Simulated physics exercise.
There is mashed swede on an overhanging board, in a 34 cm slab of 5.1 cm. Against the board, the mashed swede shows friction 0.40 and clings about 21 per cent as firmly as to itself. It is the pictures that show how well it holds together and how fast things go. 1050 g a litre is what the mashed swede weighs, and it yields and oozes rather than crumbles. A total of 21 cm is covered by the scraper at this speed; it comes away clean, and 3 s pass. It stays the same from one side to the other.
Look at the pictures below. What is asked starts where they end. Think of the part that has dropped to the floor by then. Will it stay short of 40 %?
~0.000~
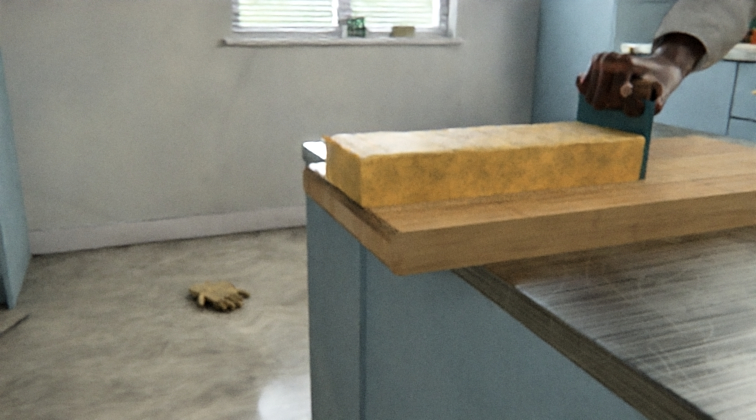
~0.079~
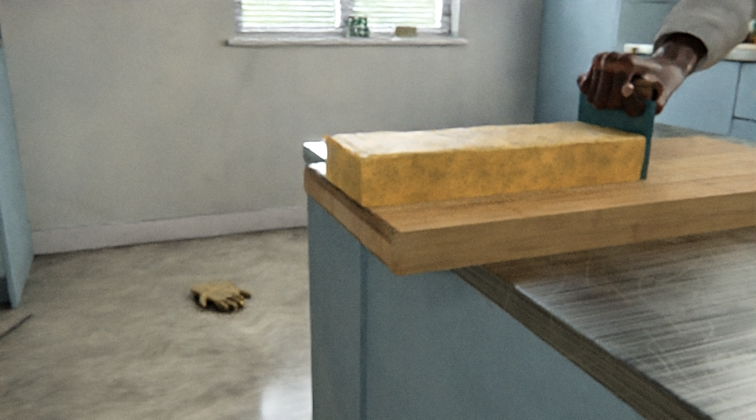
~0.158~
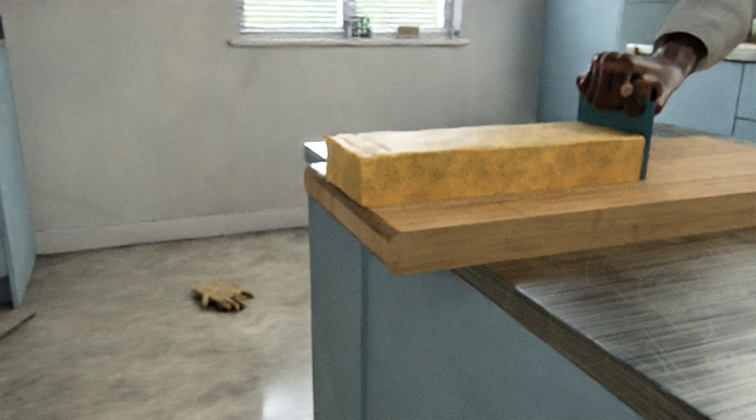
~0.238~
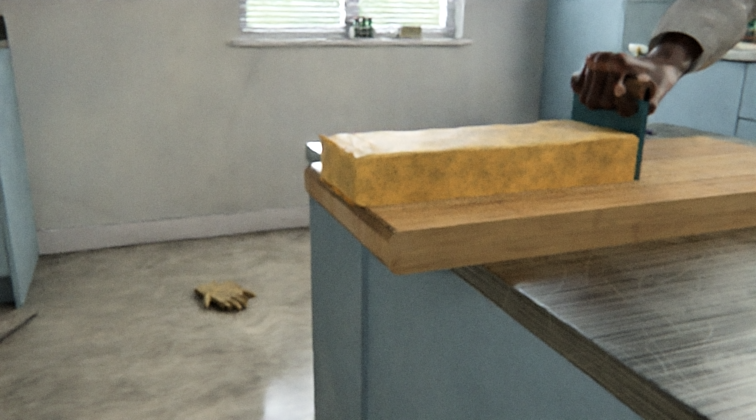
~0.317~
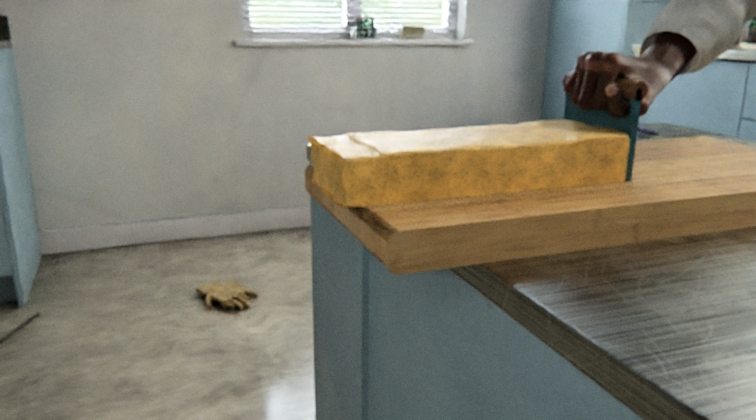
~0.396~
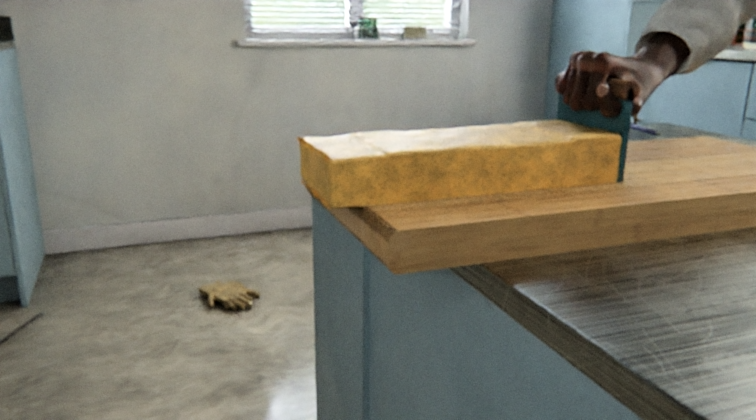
Yes, it ends below 40 %.
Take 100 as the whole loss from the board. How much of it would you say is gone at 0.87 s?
Around 50 per cent.
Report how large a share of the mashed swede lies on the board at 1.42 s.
That comes to about 45 per cent.
By 0.87 s, 69 % lies on the board and 0 % has fallen.
By 1.42 s, 44 % lies on the board and 0 % has fallen.
By 1.98 s, 41 % lies on the board and 32 % has fallen.
By 2.53 s, 41 % lies on the board and 32 % has fallen.
By 4.53 s, at the end, 41 % lies on the board and 32 % has fallen.
